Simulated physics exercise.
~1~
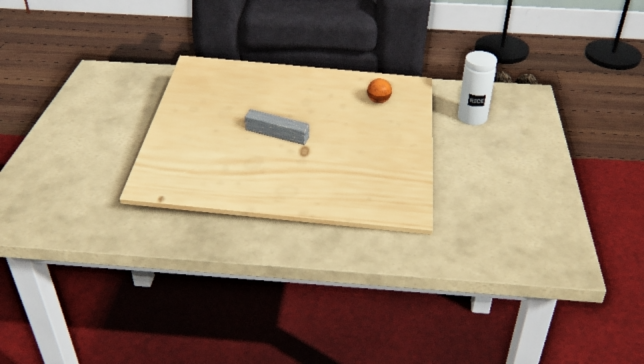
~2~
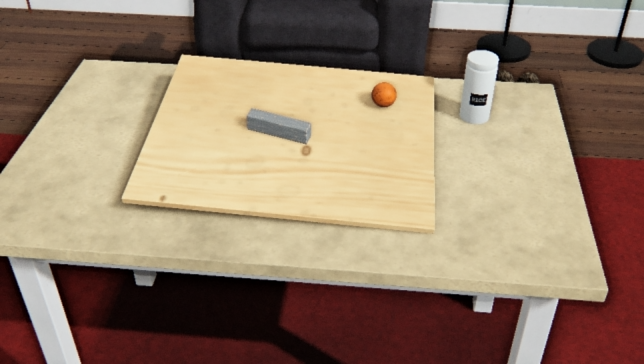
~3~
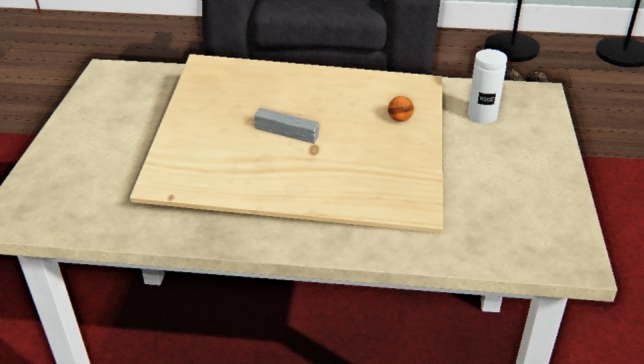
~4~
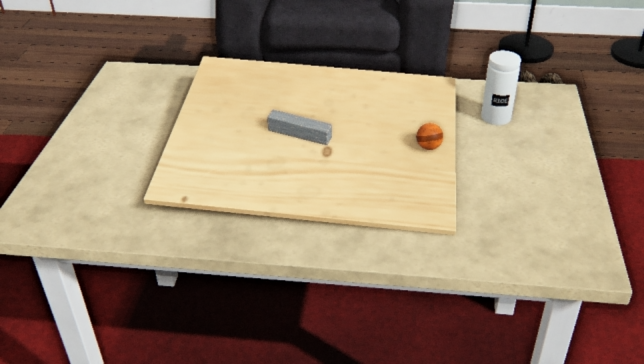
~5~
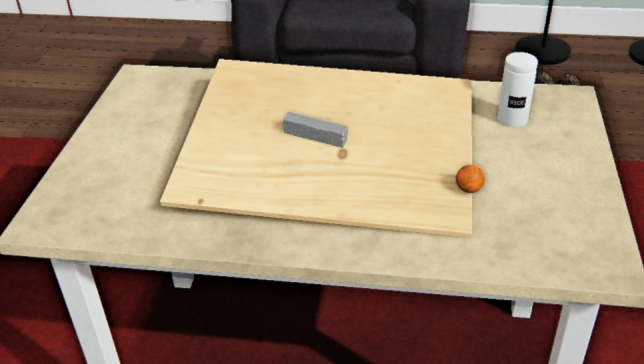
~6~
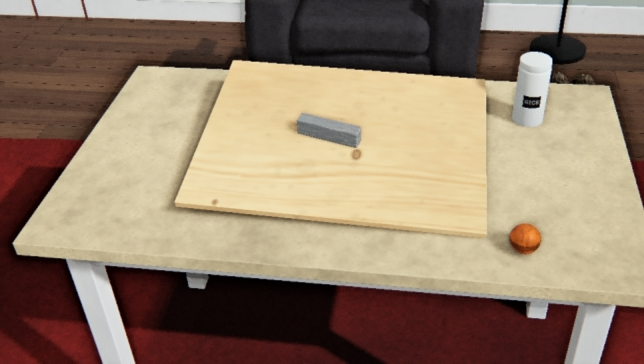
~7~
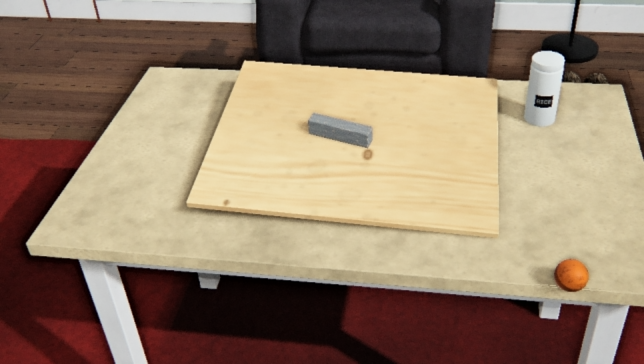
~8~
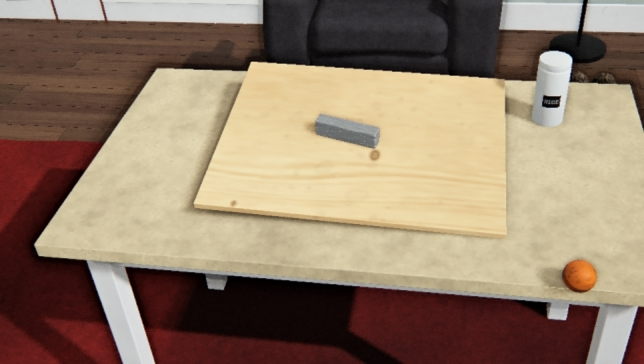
An orange ball rolls down a tilted wooden board, drops off its right edge, and stops near the table's front corner.
